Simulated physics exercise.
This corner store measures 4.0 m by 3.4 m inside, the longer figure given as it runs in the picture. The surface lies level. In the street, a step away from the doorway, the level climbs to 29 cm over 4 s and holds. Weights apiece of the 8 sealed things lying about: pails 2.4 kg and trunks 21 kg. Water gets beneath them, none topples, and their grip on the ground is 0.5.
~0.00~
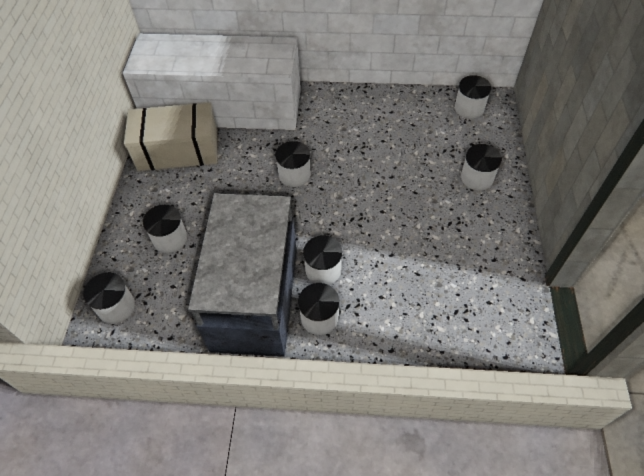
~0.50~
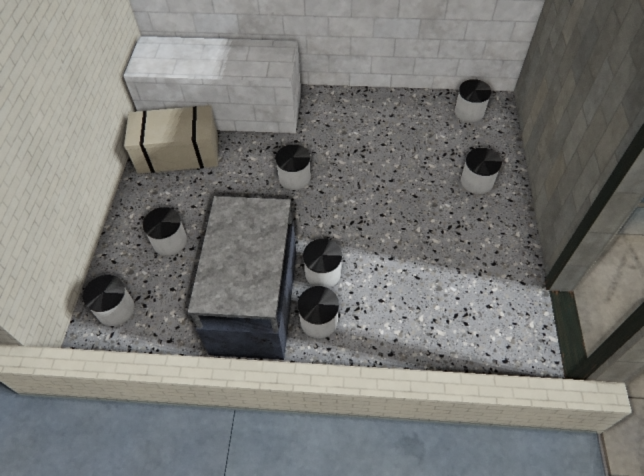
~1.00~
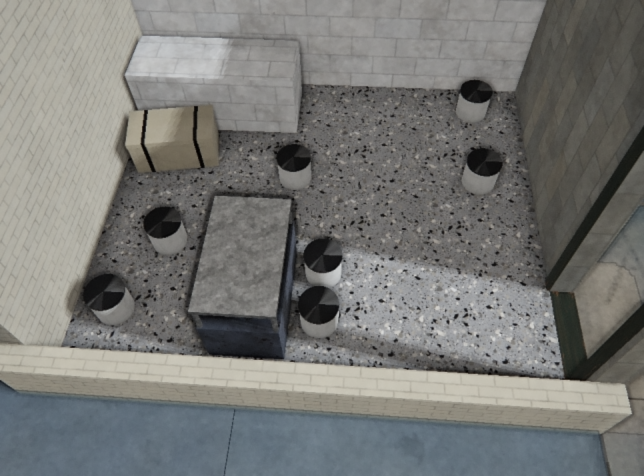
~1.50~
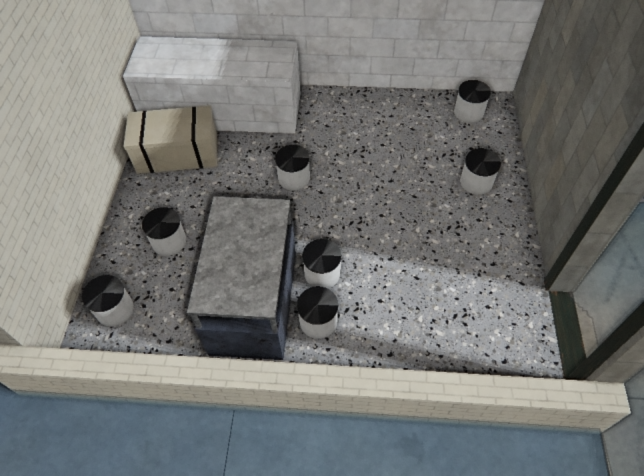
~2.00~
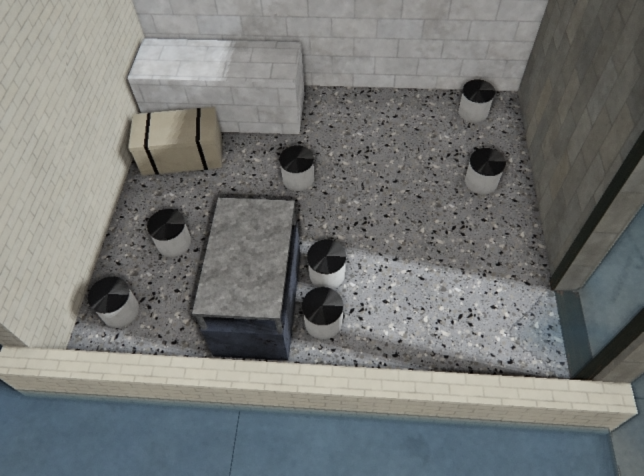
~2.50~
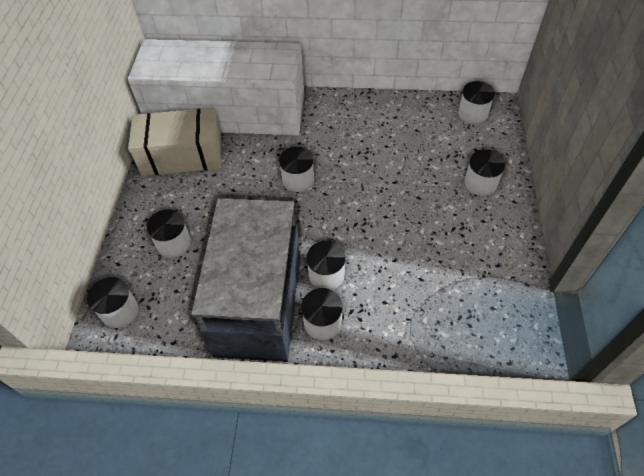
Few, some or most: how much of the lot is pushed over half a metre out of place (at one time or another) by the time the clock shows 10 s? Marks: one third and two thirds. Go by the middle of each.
Share: At least two thirds.
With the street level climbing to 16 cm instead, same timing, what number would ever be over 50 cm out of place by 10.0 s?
Then 3.
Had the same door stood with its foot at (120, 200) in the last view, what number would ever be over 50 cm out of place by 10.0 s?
Then 7.
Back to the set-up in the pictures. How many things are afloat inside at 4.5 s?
I count 2.
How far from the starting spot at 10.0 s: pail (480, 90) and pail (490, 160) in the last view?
In turn: 150 cm, 80 cm.
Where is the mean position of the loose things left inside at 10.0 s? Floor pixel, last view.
Near (258, 243).
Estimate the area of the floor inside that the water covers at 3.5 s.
Roughly 3.5 m2.
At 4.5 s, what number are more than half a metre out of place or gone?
I count 1.
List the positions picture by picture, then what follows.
In the first picture, a pail at (293, 154), on the bottom; a trunk at (168, 122), on the bottom; 0.0 m2 under water; 0 of 8 have shifted.
In the second picture, a pail at (293, 157), on the bottom; a trunk at (169, 125), on the bottom; 0.0 m2 under water; 0 of 8 have shifted.
In the third picture, a pail at (294, 157) rests on the ground; a trunk at (170, 124) rests on the ground; water covers 0.0 m2; 0 of 8 have shifted.
In the fourth picture, a pail at (292, 157), on the bottom; a trunk at (168, 125), on the bottom; 0.0 m2 under water; 0 of 8 have shifted.
In the fifth picture, a pail at (297, 158), on the bottom; a trunk at (173, 127), on the bottom; 0.2 m2 under water; 0 of 8 have shifted.
In the sixth picture, a pail at (296, 159) rests on the ground; a trunk at (173, 128), on the bottom; water covers 0.9 m2; 0 of 8 have shifted.
After 3.5 s 0 of 8 are over 50 cm from their spots; 0 afloat.
After 4.5 s 1 of 8 are over 50 cm from their spots; 2 afloat.
After 7.0 s 4 of 8 are over 50 cm from their spots; 5 afloat.
After 10.0 s 7 of 8 are over 50 cm from their spots, and 8 have been at some point; 8 afloat.
